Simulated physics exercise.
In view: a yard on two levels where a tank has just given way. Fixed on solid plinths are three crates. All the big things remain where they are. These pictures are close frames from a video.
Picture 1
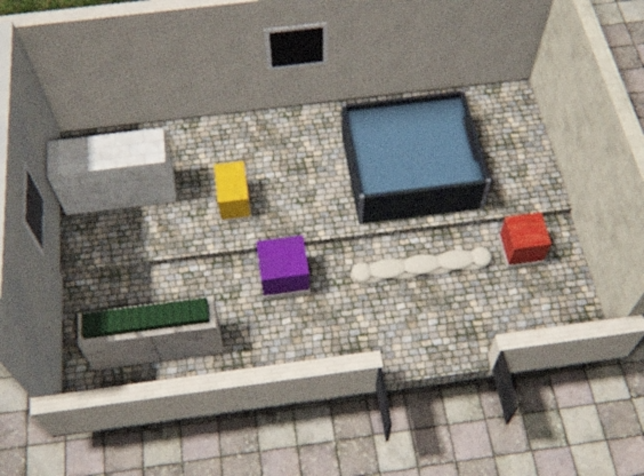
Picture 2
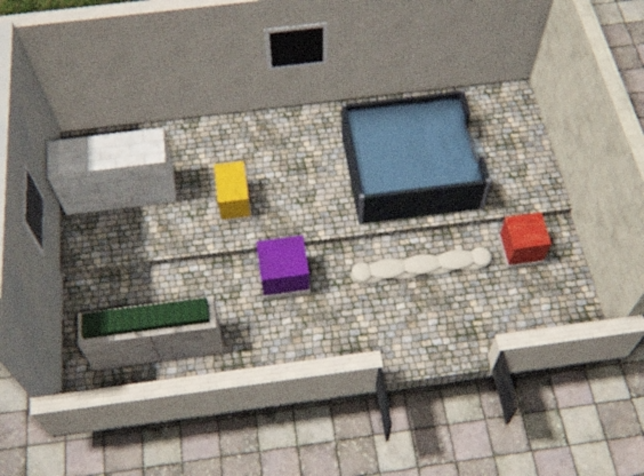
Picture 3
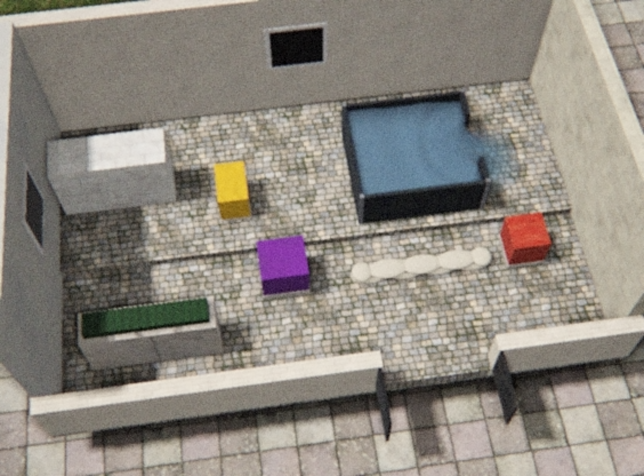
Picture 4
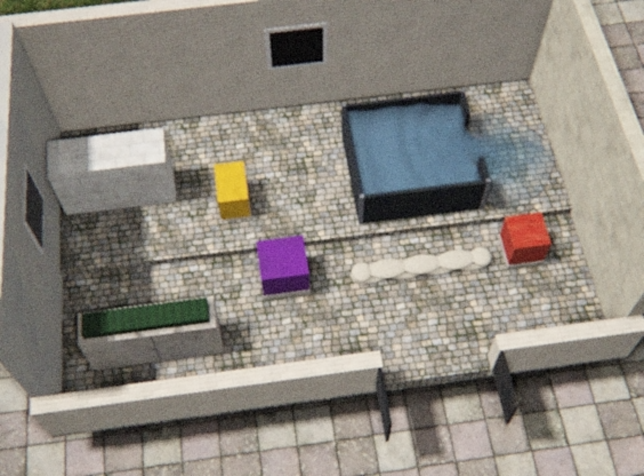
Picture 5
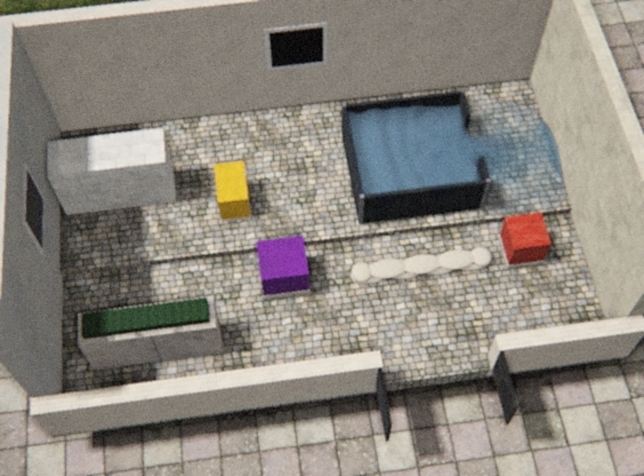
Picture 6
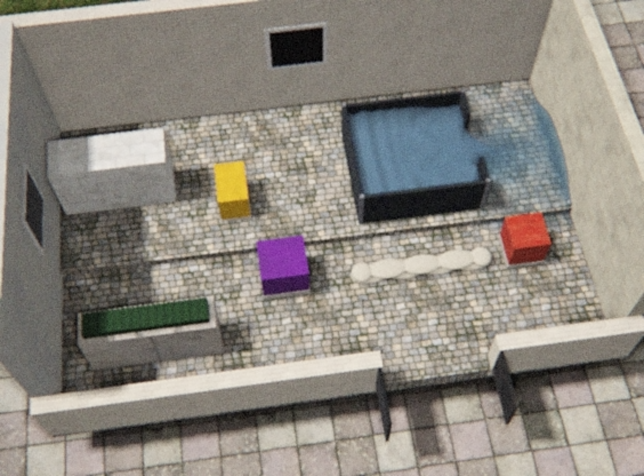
At the start, a dark-walled tank of still blue water stands in a walled, paved yard with yellow, purple and red blocks. Water then pours through a gap in the tank's right side, spreads across the paving toward the right wall, and widens along it, while the blocks stay put.
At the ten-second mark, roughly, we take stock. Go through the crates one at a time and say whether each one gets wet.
Crate by crate: Purple crate - no, dry; yellow crate - yes, wet; red crate - yes, wet.
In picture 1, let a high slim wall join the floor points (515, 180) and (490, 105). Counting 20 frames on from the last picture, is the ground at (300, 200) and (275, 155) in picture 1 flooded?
As listed: Not flooded, flooded.
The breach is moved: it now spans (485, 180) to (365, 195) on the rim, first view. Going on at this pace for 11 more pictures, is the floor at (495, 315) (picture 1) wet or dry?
Outcome: Submerged.
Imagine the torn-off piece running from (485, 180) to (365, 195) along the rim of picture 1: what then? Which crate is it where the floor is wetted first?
First: The red one.
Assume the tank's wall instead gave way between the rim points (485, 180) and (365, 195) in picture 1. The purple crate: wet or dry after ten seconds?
Taking them one by one, the purple crate gets flooded.
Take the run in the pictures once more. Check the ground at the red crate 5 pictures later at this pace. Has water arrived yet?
Note - red: Wet.
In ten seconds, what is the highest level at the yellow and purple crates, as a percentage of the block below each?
Taking them in the order asked, 230 percent and 70 percent.
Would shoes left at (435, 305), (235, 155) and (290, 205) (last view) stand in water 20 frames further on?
Status by point, in sequence: Waterlogged; waterlogged; unwetted.
A moment on, water covers 15 % of the floor; the purple crate not reached, the yellow crate not reached, the red crate water round its plinth.
Next, water covers 20 % of the floor; the purple crate not reached, the yellow crate not reached, the red crate water round its plinth.
Then, water covers 40 % of the floor; the purple crate not reached, the yellow crate not reached, the red crate water round its plinth.
Later, water covers 75 % of the floor; the purple crate water round its plinth, the yellow crate water round its plinth, the red crate water round its plinth.
In the end, water covers 85 % of the floor; the purple crate stayed above the water, the yellow crate was topped, the red crate was topped.
